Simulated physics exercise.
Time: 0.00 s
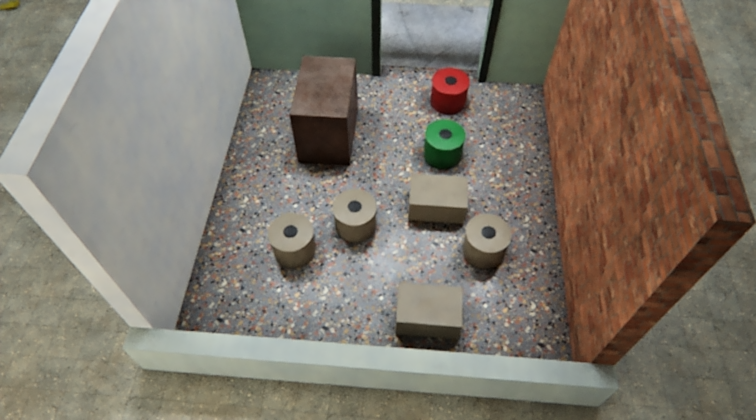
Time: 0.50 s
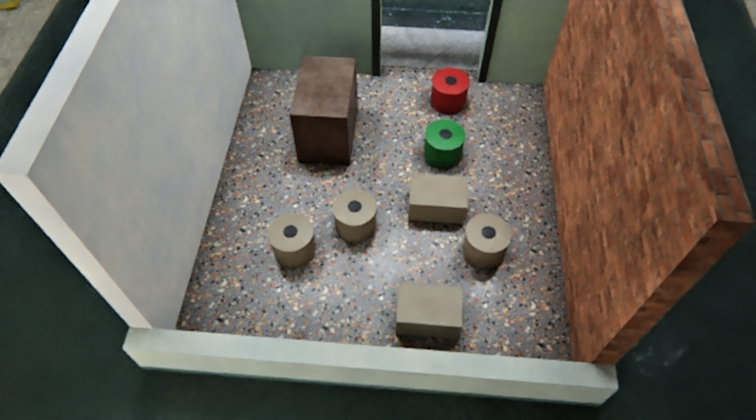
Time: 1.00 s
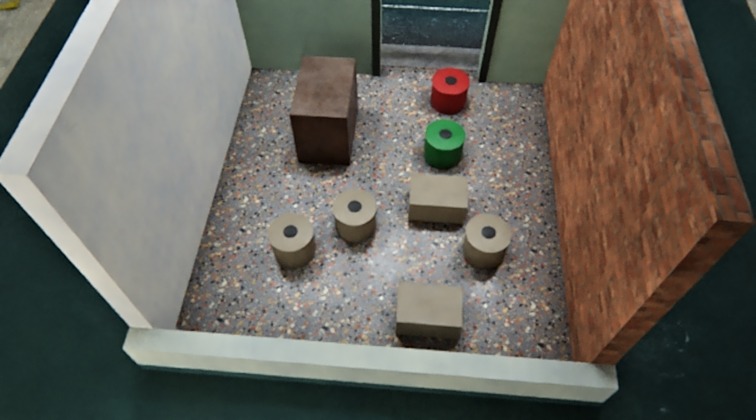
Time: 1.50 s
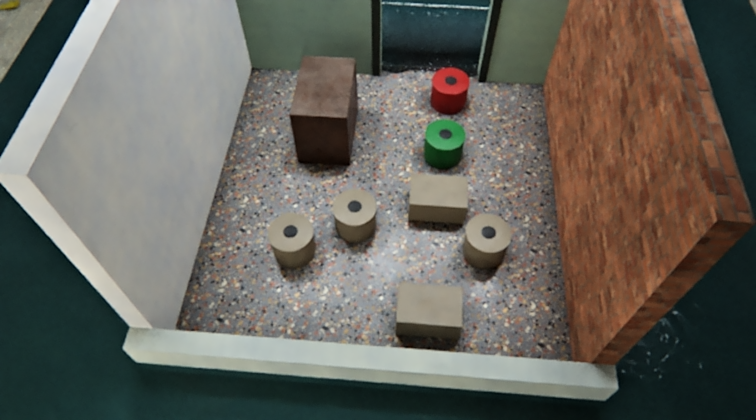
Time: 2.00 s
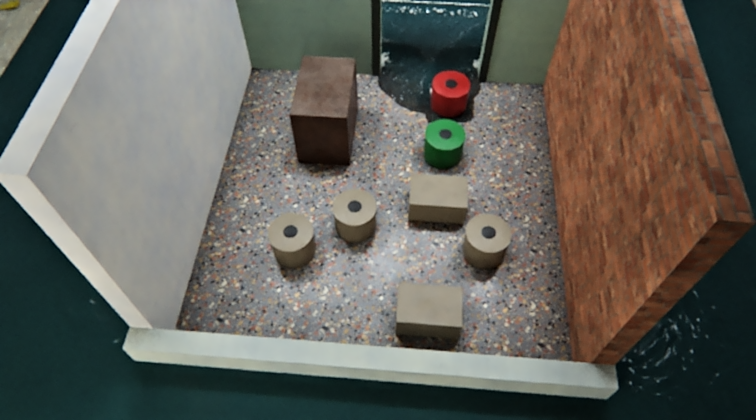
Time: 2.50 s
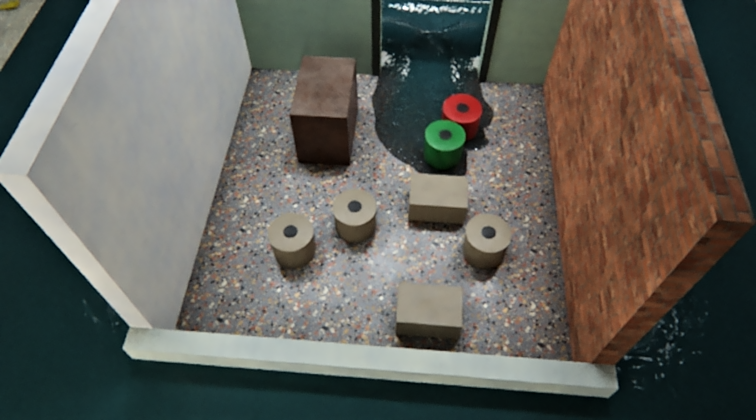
In a small open-topped room, dark water rose outside the walls and then spread in through the doorway, pushing the red tub forward beside the green one while everything else stayed put.
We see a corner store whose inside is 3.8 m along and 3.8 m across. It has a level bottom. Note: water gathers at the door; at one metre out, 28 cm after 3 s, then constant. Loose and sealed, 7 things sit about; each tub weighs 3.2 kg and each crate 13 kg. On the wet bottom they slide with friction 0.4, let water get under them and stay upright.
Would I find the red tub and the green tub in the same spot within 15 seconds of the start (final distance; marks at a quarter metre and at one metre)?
Lab note - red tub, large displacement; green tub, large displacement.
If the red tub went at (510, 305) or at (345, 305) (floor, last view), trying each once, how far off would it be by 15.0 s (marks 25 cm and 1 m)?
Going in order, it gets pushed a long way and then it gets pushed a long way.
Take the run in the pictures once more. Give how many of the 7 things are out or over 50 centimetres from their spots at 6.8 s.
Tally at that time: 6.
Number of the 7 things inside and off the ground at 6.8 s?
Count: 7.
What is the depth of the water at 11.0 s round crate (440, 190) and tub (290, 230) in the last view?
First roughly 20 cm, second roughly 9 cm.
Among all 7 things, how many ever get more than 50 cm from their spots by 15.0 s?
Count: 7.
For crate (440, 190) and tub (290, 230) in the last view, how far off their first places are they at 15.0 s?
First 250 cm, then 100 cm.
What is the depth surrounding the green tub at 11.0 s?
21 cm, roughly.
After 3.5 s the red tub is near (529, 172), 1.6 m from its start, afloat; the green tub is near (473, 162), 0.5 m from its start, afloat; 2 afloat.
After 6.8 s the red tub is near (555, 333), 3.3 m from its start, afloat; the green tub is near (499, 265), 1.8 m from its start, afloat; 7 afloat.
After 11.0 s the red tub is near (489, 298), 2.9 m from its start, afloat; the green tub is near (386, 259), 1.8 m from its start, afloat; 7 afloat.
After 15.0 s the red tub is near (554, 312), 3.1 m from its start, afloat; the green tub is near (240, 102), 2.3 m from its start, afloat; 7 afloat.
